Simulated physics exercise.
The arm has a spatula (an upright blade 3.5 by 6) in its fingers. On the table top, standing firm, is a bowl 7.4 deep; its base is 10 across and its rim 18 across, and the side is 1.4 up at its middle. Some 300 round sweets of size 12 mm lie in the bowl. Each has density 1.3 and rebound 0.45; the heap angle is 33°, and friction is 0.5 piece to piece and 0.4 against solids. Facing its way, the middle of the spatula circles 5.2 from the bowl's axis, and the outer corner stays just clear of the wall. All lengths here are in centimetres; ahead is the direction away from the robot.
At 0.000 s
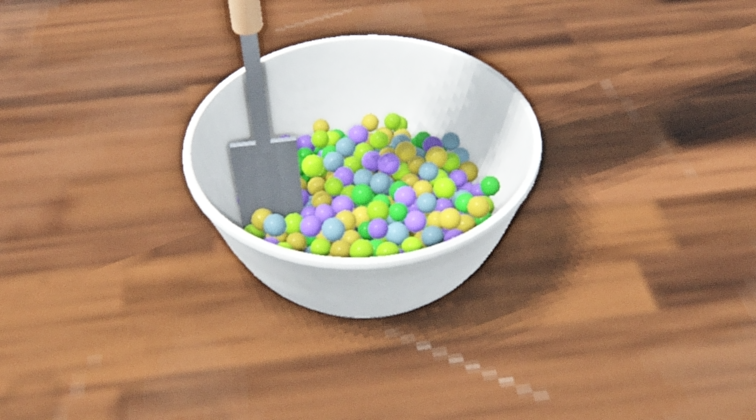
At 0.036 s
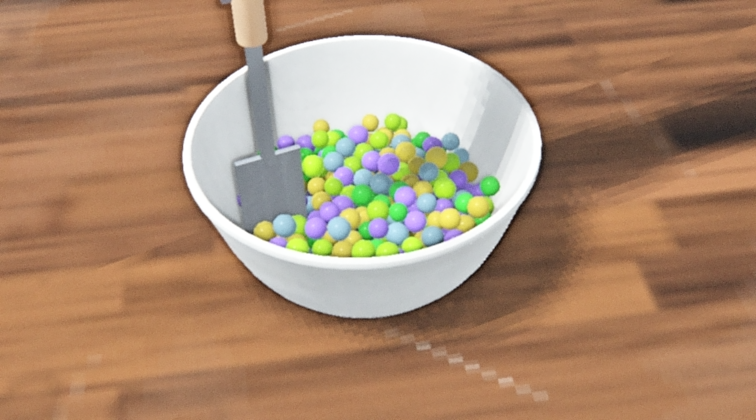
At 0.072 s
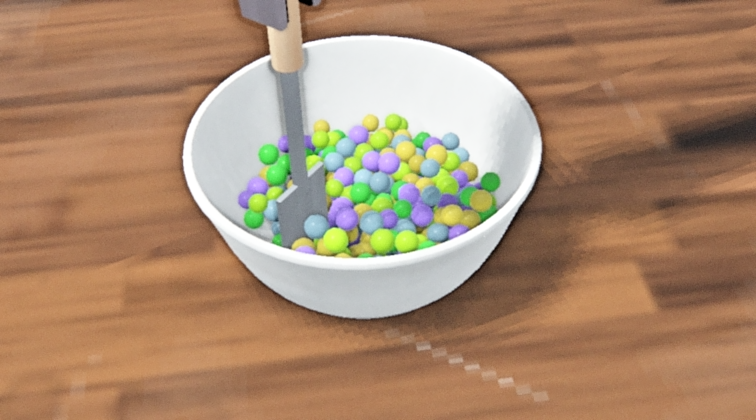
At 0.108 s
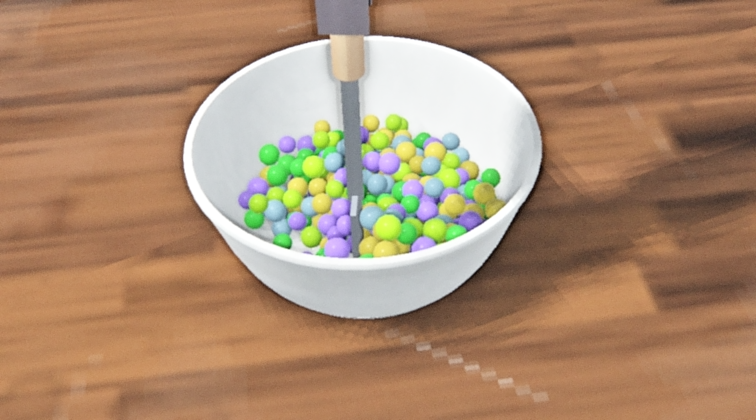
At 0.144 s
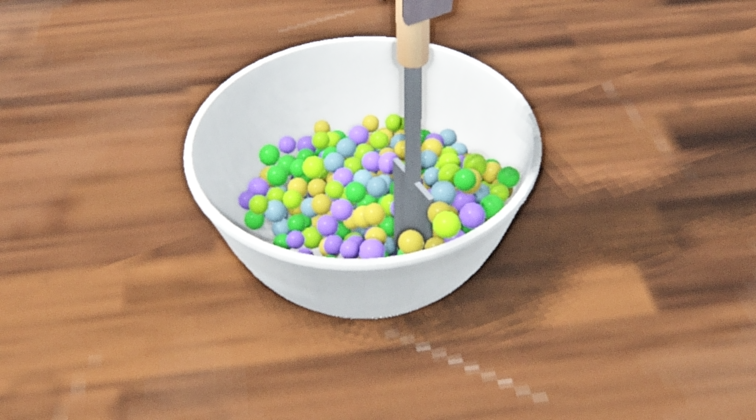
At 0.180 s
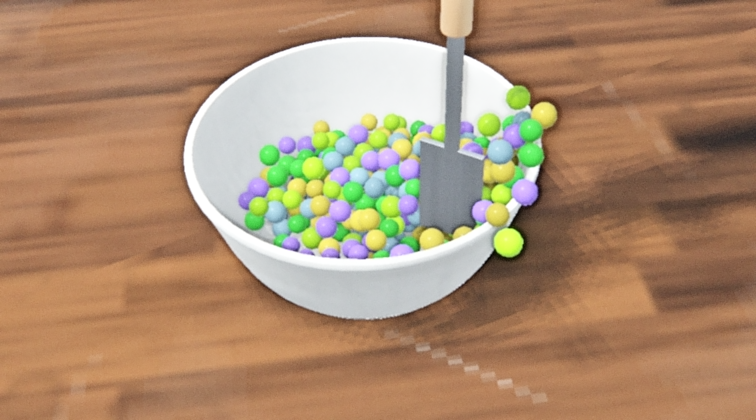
A spatula swept through colorful little balls in a white bowl on a wooden table, moving from the left side around the near side to the right, where several balls rose over the rim.
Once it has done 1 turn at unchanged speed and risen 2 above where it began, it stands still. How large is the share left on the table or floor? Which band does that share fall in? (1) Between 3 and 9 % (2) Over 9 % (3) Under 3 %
Over 9 % (2).
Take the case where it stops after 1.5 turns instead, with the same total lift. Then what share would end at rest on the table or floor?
It would be around 20 per cent.
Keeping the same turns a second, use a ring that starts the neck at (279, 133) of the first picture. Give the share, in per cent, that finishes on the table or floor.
Table or floor share: Near 10 %.
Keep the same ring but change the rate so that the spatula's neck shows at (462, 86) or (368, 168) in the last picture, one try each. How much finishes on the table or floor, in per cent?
First try: Around 20 %; second try: Around 0 %.
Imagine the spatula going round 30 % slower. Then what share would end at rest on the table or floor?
Estimated share: About 5 per cent.
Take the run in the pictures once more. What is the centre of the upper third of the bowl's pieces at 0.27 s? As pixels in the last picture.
The upper third is centred close to (393, 118).
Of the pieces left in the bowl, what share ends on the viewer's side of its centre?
Roughly 50 per cent.
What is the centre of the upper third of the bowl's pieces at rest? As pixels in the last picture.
(345, 202).
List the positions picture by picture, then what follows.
In the first picture, spatula neck at (260, 119), 0° round; upper third of the load around (378, 187), from x 245 to 490, top at y 120; 299 in the bowl.
In the second picture, spatula neck at (264, 132), 15° round; upper third of the load around (377, 191), from x 245 to 490, top at y 120.
In the third picture, spatula neck at (298, 158), 47° round; upper third of the load around (378, 204), from x 245 to 490, top at y 120.
In the fourth picture, spatula neck at (354, 167), 79° round; upper third of the load around (398, 212), from x 250 to 495, top at y 125.
In the fifth picture, spatula neck at (413, 155), 112° round; upper third of the load around (439, 194), from x 250 to 510, top at y 125; 298 in the bowl, 1 in flight or on the tool.
In the sixth picture, spatula neck at (453, 124), 144° round; upper third of the load around (460, 170), from x 250 to 545, top at y 100; 295 in the bowl, 4 in flight or on the tool.
By 0.27 s, 223° round, highest piece 13 above the table; 280 in the bowl, 19 in flight or on the tool.
By 0.36 s, 302° round, highest piece 10 above the table; 269 in the bowl, 12 on the table or floor, 18 in flight or on the tool.
By 0.60 s, 0° round, highest piece 6 above the table; 261 in the bowl, 38 on the table or floor.
By 1.30 s, 0° round, highest piece 5 above the table; 261 in the bowl, 38 on the table or floor.
Final count, 261 in the bowl, 38 on the table or floor. That is 13 % on the table or floor.
